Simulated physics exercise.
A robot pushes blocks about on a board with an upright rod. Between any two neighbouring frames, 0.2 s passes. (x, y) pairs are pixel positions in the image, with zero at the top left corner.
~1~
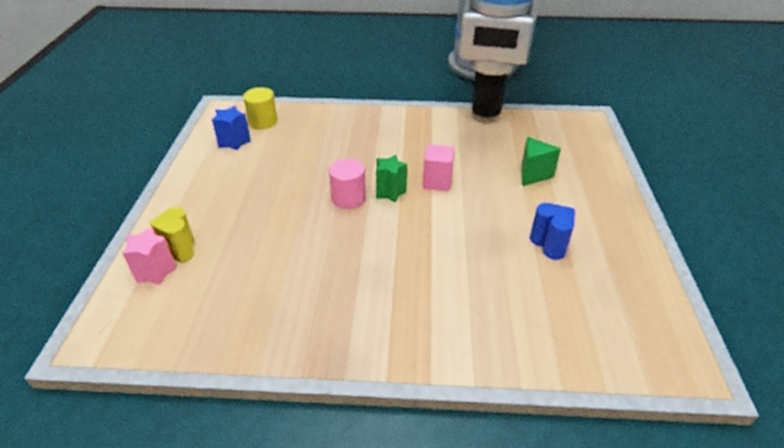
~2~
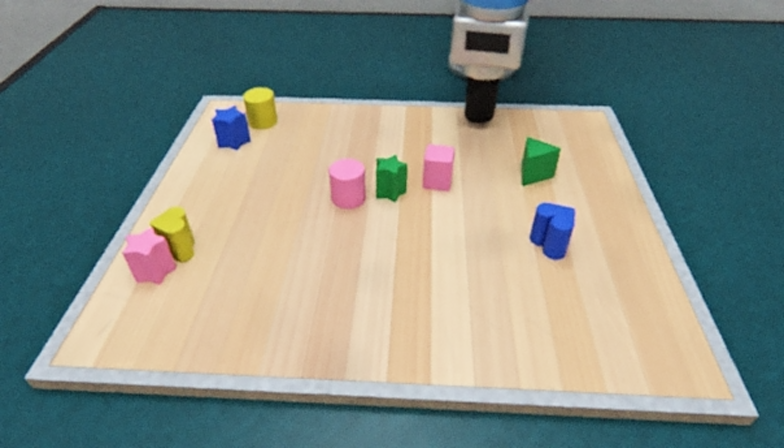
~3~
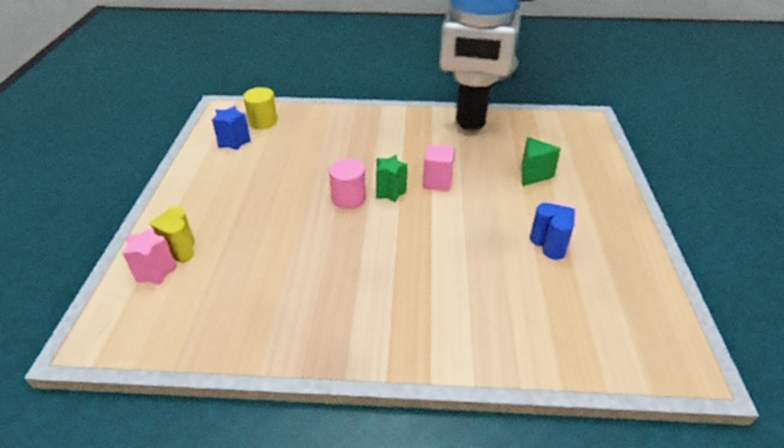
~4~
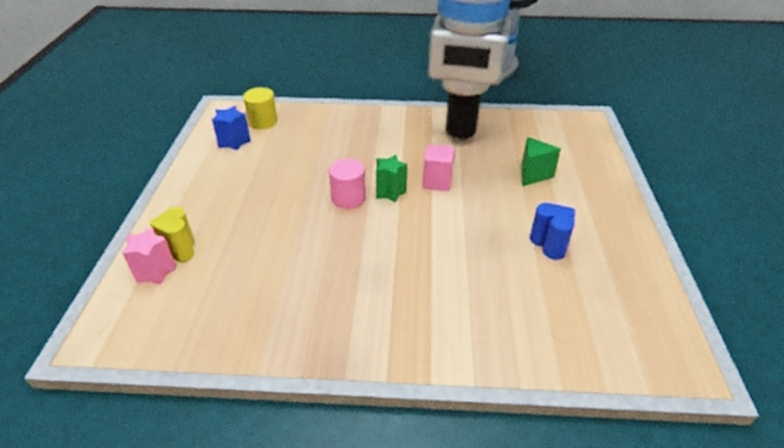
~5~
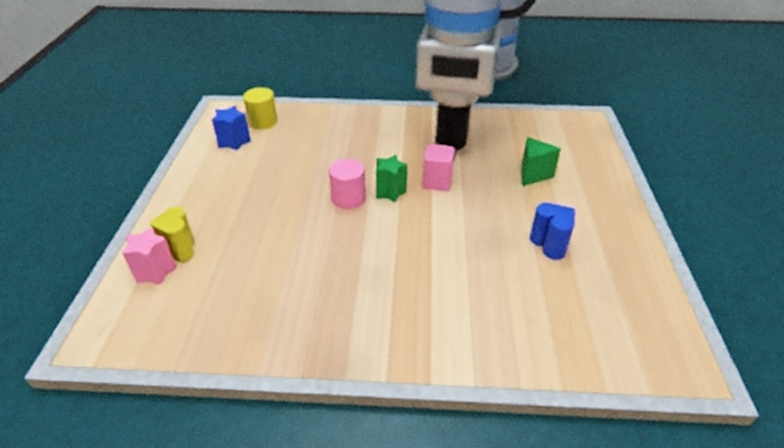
A robot arm with a black rod moved slowly left and toward the viewer over a wooden board, nearing the pink square block, while all the colored blocks stayed still.
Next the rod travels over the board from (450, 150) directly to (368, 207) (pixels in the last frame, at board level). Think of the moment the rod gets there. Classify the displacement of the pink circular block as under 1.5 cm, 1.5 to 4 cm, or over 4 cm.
Overall it shifts between 1.5 and 4 cm.
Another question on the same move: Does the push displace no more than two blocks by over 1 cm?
It seems not.
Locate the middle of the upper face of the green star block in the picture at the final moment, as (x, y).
Somewhere near (347, 194).
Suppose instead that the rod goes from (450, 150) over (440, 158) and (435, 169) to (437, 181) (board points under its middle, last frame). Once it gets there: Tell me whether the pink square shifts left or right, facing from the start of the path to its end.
Off to the left side.
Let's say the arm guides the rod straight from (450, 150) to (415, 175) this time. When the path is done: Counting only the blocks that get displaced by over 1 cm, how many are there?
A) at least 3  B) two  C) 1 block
It's C.
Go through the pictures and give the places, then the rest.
The first picture shows rod's lower end at (486, 110); pink circular block at (347, 168); green star block at (390, 163); pink square at (440, 153).
The second picture shows rod at (479, 115); blocks still.
The third picture shows rod at (470, 122); blocks still.
The fourth picture shows rod at (461, 130); blocks still.
The fifth picture shows rod at (451, 142); pink circular block at (347, 168); green star block at (390, 163); pink square at (440, 153).
On the path given first. One third of the way, rod at (425, 160); pink square at (439, 156), turned 25° anticlockwise.
Two thirds of the way, rod at (398, 178); green star block at (379, 171), turned 15° anticlockwise; pink square at (436, 161), turned 60° anticlockwise.
At the end, rod at (368, 199); pink circular block at (331, 173); green star block at (347, 194), turned 20° anticlockwise; pink square at (436, 161), turned 60° anticlockwise.
